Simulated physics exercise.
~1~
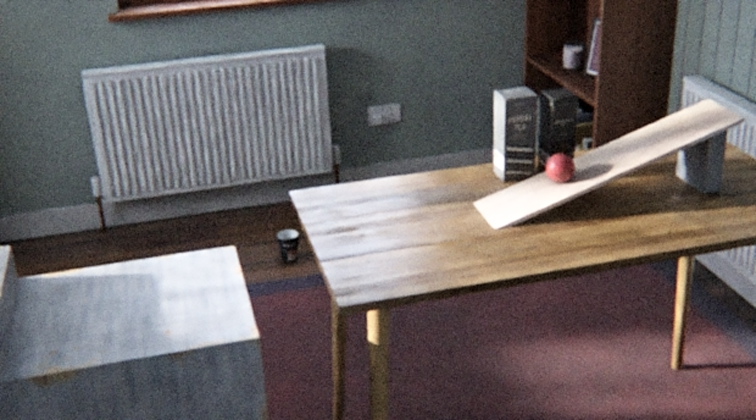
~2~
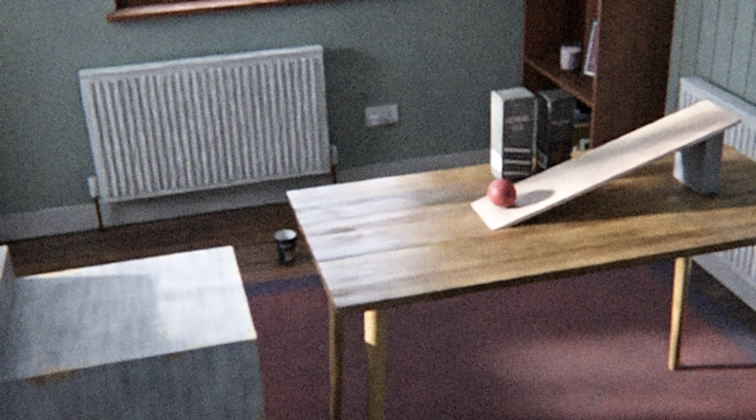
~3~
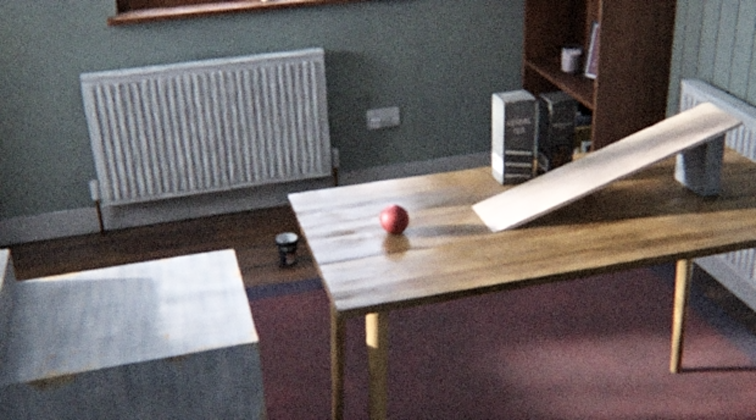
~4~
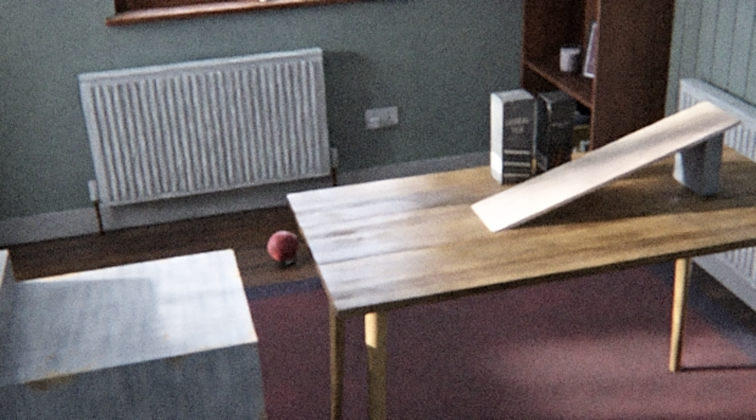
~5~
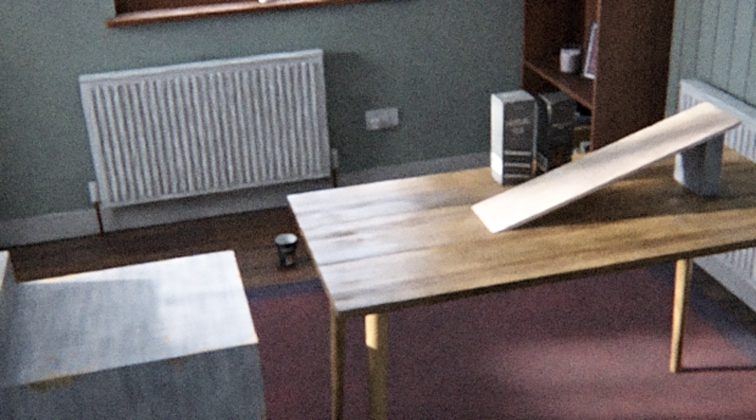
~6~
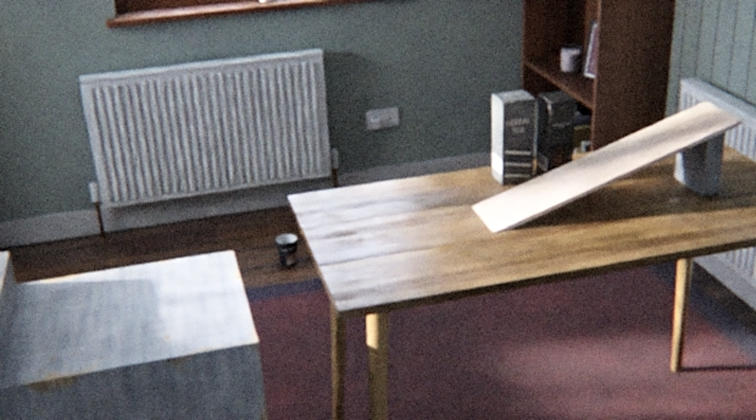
The clip opens on a sunlit room where a red ball rests partway down a pale ramp set on a wooden table, with a black carton and a grey carton standing behind it. The ball rolls down the slope to the left and nears the ramp's lower end. It leaves the ramp and crosses the bare tabletop toward the left edge. Passing that edge, it drops into the gap between the table and the lower, pale surface at left. The ball disappears from view down in the gap, while both cartons remain standing where they were.
